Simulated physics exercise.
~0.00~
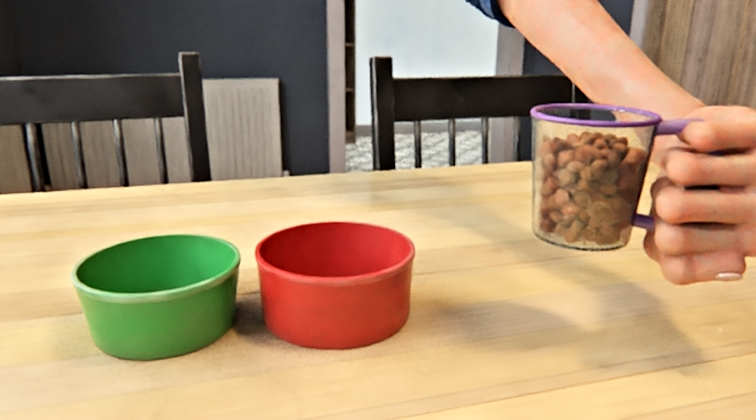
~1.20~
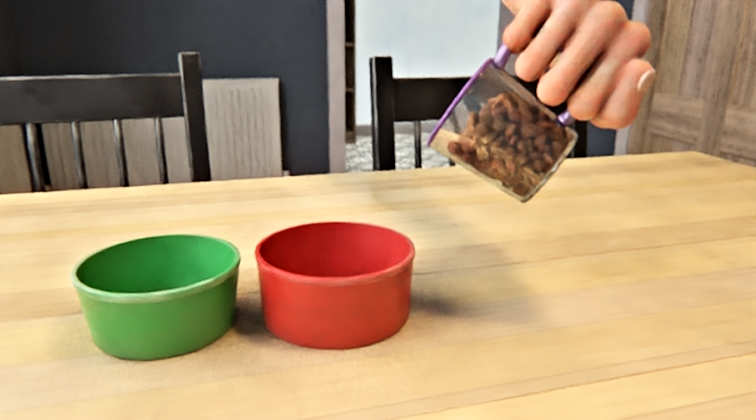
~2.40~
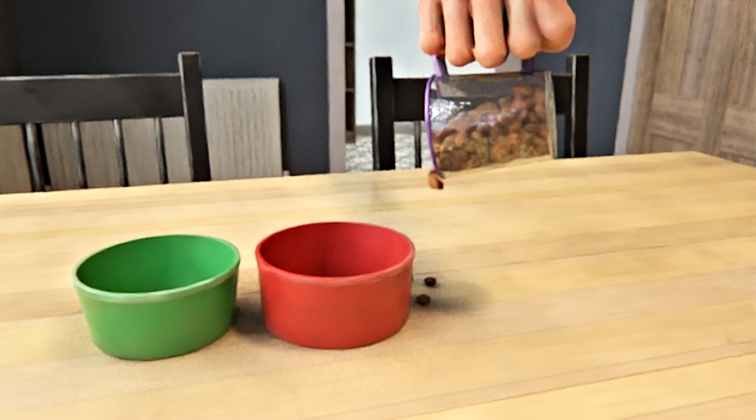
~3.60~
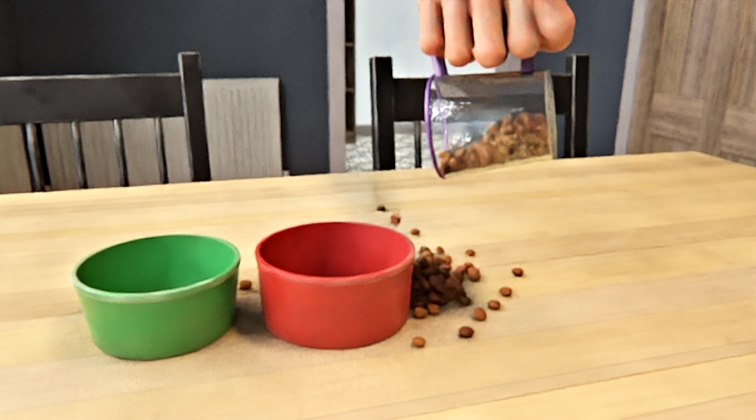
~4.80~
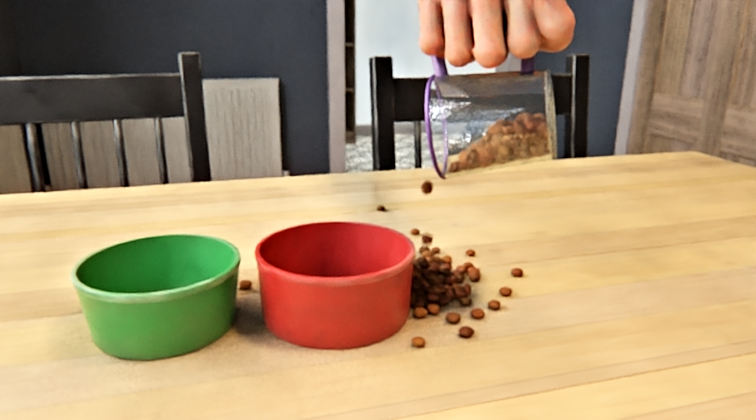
The clip opens on a wooden table with a green dish and a red dish side by side, while a hand at the right holds up a clear, purple-rimmed cup of brown kibble. The hand carries the cup left and tips it toward the dishes, stopping short of the red one. With the cup on its side, the first bits drop onto the table. More kibble spills out, piling against the red dish's right side and scattering around it. At the end, a last few pieces fall, some kibble remains in the cup, and both dishes appear empty.
